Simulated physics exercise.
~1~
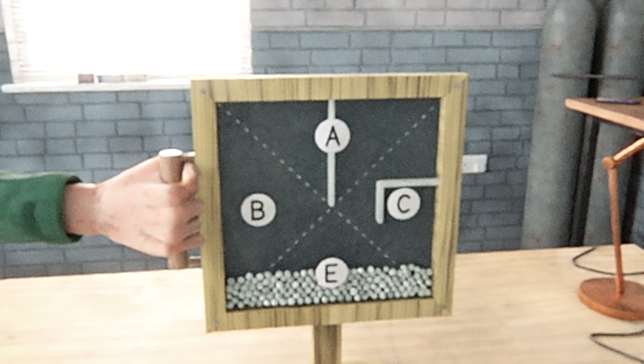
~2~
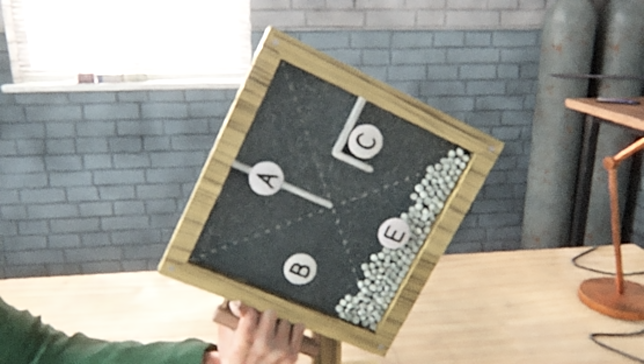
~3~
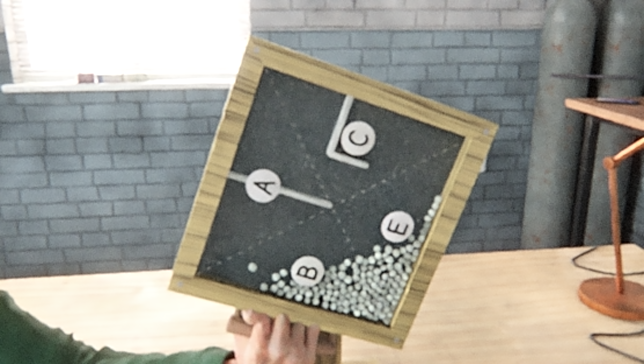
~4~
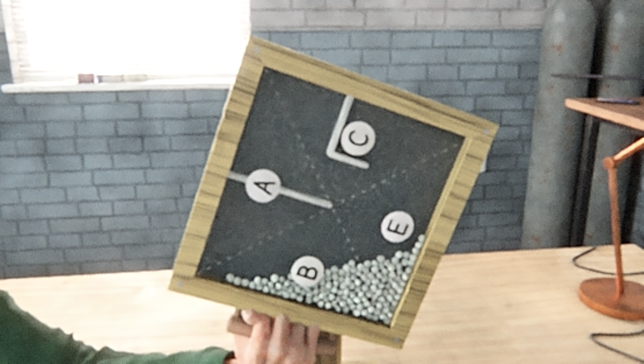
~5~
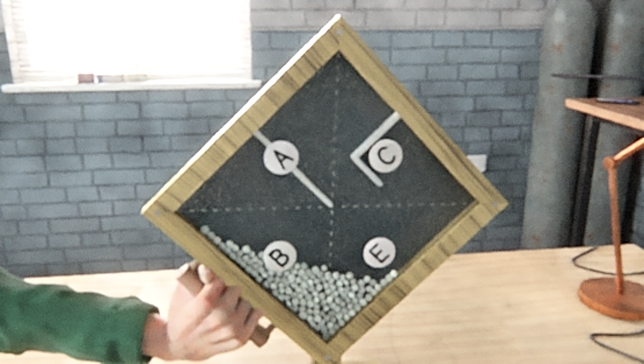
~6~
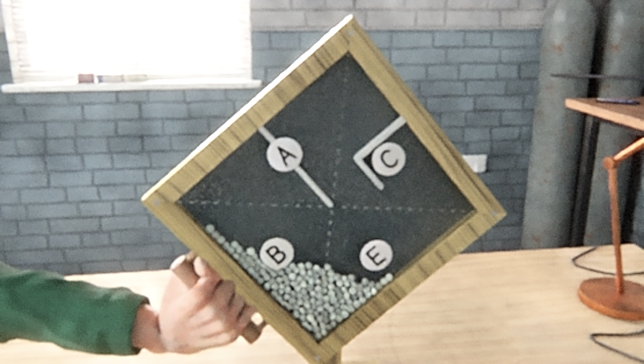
White beads tumbled inside a square wooden-framed case as a hand turned it steeply anticlockwise, sliding from beside the letter E down towards B, then the hand swung it partway back and the beads settled in the bottom corner, more around B than E.
